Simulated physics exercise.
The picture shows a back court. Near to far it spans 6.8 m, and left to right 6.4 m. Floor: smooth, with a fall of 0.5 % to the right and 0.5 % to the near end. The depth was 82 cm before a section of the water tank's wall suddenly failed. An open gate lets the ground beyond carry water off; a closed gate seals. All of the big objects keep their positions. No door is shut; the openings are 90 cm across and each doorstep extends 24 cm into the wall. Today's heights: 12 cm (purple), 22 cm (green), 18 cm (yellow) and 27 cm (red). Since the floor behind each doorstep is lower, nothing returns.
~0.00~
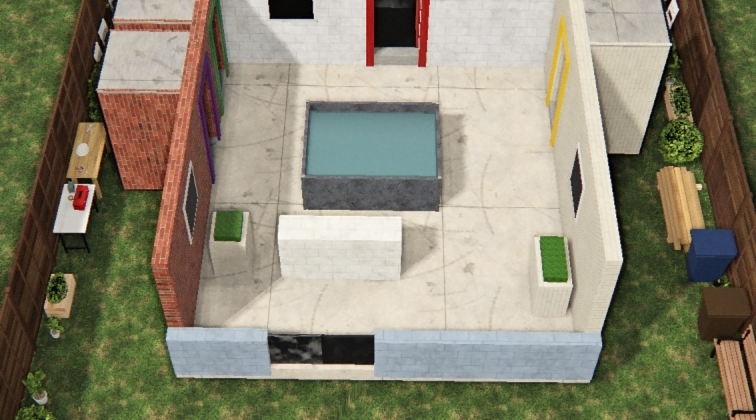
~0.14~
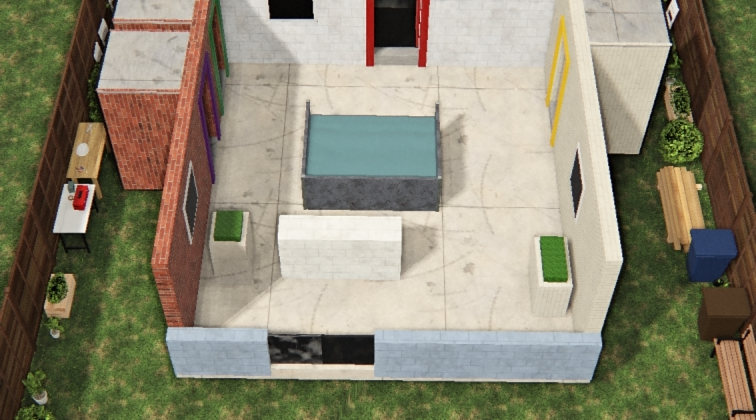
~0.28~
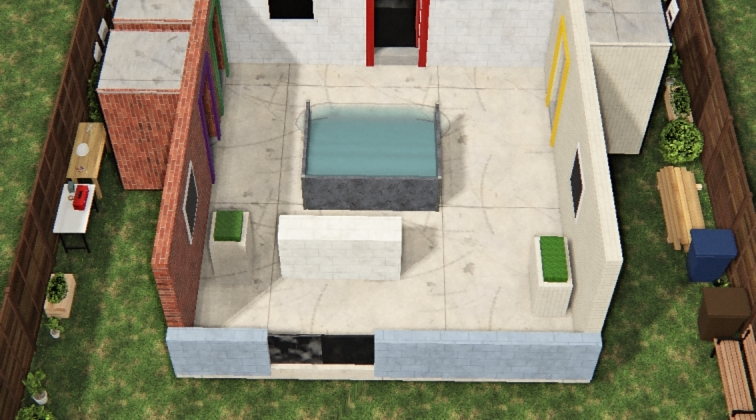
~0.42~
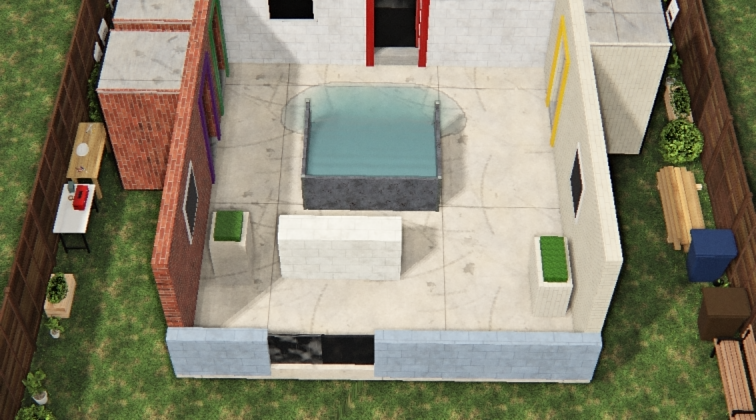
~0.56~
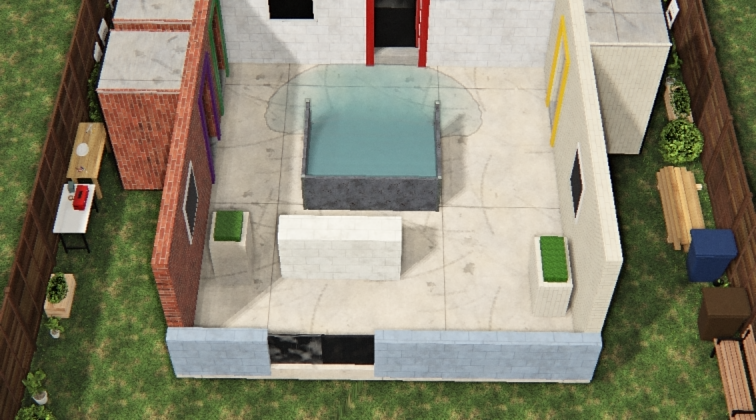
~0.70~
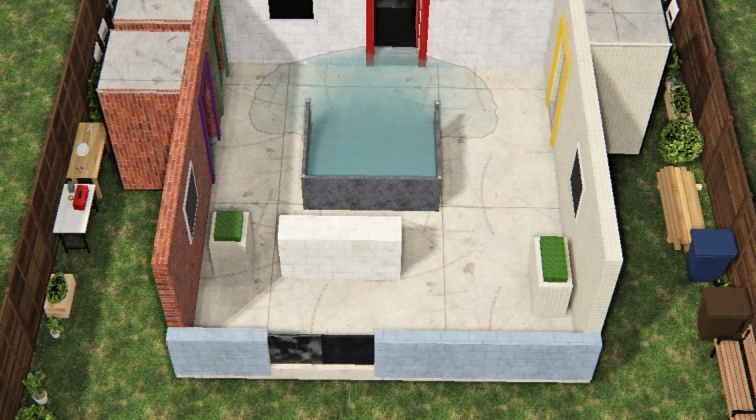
A walled back court with a pale, cracked floor is seen from high above its near end, with grass and brown fences outside. A grey tank of blue-green water stands in the middle behind a white block, between two green-topped planters, with a red doorway at the back and a yellow one at right. The tank's far side opens, and water pours out and spreads backward and sideways in a thin, widening sheet, while the camera stays still.
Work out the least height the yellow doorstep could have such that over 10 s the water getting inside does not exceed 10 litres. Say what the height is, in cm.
The least height is about 19 cm.
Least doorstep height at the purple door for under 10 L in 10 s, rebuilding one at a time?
I'd raise purple to close to 7.0 cm.
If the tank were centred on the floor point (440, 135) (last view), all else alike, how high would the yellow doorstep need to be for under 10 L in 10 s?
At least some 19 centimetres tall.
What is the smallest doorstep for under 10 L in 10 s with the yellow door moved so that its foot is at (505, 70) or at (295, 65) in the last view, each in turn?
Minimums: About 23 cm and 29 cm.
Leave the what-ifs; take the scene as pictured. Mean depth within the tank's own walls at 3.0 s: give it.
Near 14 cm, averaged.
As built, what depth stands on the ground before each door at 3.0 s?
In cm: Purple 9, green 30, yellow 23, red 22.
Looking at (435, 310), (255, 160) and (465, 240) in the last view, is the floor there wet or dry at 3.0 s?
One by one: Clear, drenched, clear.
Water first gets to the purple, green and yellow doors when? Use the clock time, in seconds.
Purple = 2.4 s, green = 1.2 s, yellow = 1.8 s.
After 1.4 s water covers 25 % of the floor, deepest (54 cm) near (371, 69); it has not reached the yellow door.
After 3.0 s water covers 50 % of the floor, deepest (36 cm) near (540, 72); 23 cm at the yellow door, 3 litres in over its 18 cm doorstep.
After 10.0 s water covers 100 % of the floor, deepest (16 cm) near (191, 354); 8 cm at the yellow door, 14 litres in over its 18 cm doorstep.
At the yellow door as built, the water arrived by 1.9 s and peaked near 23 cm at 3.0 s.
Run again over the same 10 s with other heights there, 19 litres in over 17 cm, 3 litres over 22.5 cm. The limit of 10 litres is kept from about 19 cm up.
